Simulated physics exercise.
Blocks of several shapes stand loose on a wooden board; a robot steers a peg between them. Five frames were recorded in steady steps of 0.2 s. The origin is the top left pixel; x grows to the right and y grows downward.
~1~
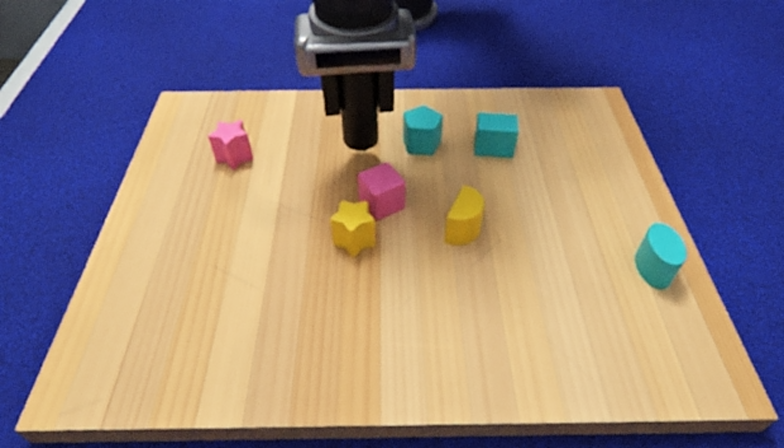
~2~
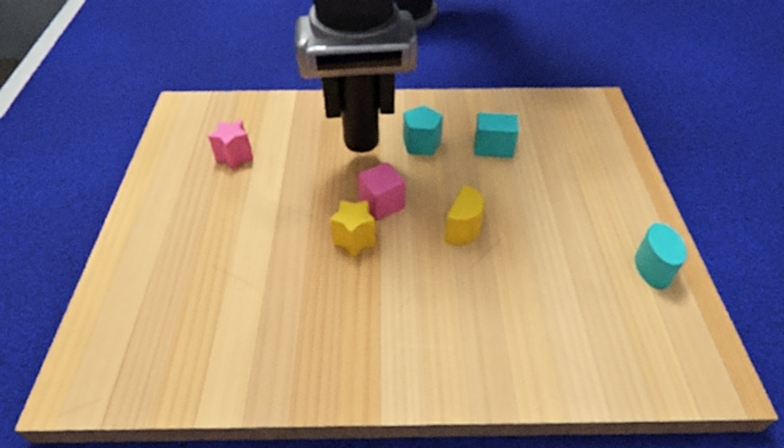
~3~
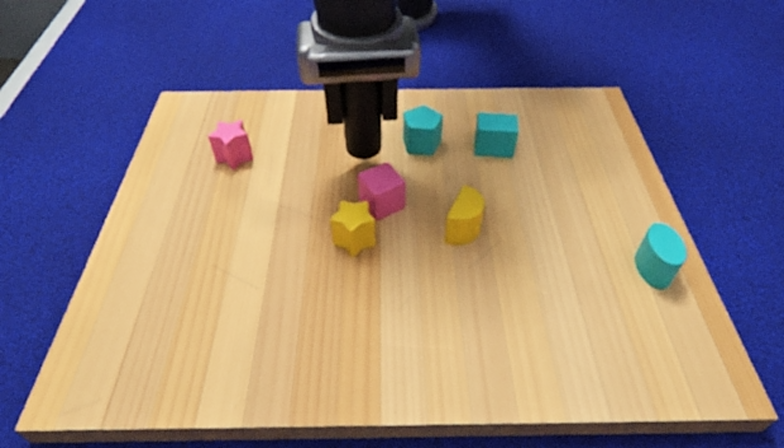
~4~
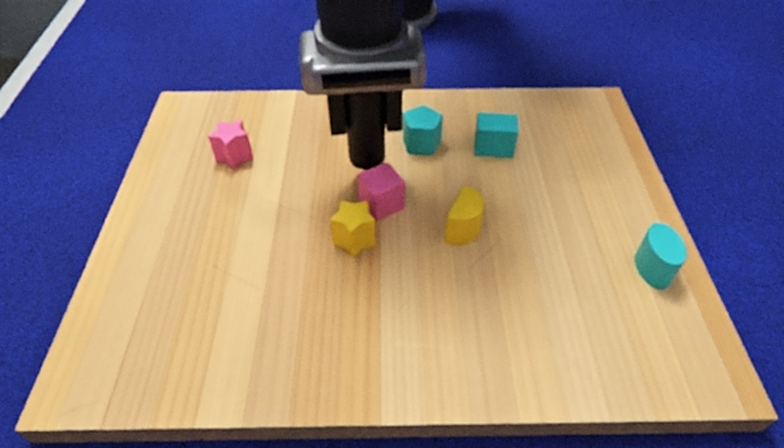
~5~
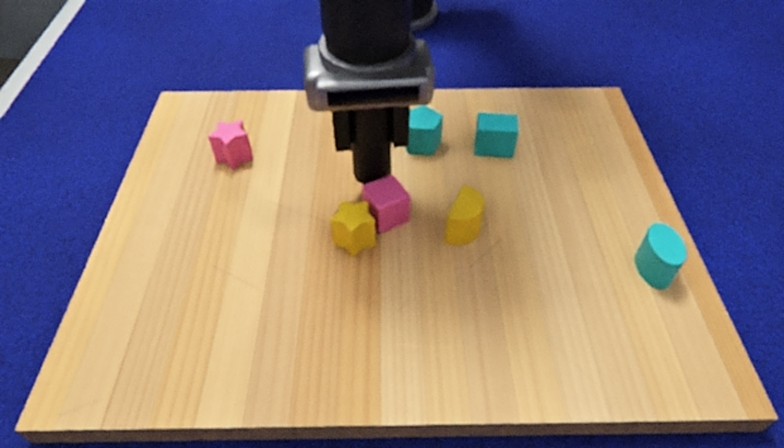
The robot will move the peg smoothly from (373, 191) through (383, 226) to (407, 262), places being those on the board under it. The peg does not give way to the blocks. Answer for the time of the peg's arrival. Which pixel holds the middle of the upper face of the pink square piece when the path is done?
I expect it at (430, 266).
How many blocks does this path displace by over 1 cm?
Here I'd predict two blocks moving more than 1 cm.
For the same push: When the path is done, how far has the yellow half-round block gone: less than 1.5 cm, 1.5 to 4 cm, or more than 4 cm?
Distance: Less than 1.5 cm.
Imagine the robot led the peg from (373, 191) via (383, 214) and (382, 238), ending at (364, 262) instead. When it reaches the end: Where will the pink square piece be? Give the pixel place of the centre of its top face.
At roughly (404, 248).
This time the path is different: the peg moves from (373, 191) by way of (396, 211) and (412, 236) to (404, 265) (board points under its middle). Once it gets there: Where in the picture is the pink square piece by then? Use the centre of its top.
The middle of its top is at (416, 272).
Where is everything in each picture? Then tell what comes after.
In the first picture, tip of the peg (361, 141), middles of tops, yellow star (353, 214), pink square piece (381, 178), yellow half-round block (467, 203).
In the second picture, peg (362, 143), nothing pushed.
In the third picture, peg (364, 149), nothing pushed.
In the fourth picture, peg (367, 159), nothing pushed.
In the fifth picture, peg (372, 175), yellow star (353, 214), pink square piece (386, 190), yellow half-round block (467, 203).
The first path, step by step. One third of the way, peg (378, 198); pink square piece (396, 214).
Two thirds of the way, peg (391, 222); yellow star (353, 225), turned 55° clockwise; pink square piece (413, 240).
At the end, peg (407, 246); yellow star (353, 226), turned 60° clockwise; pink square piece (430, 266); yellow half-round block unmoved.
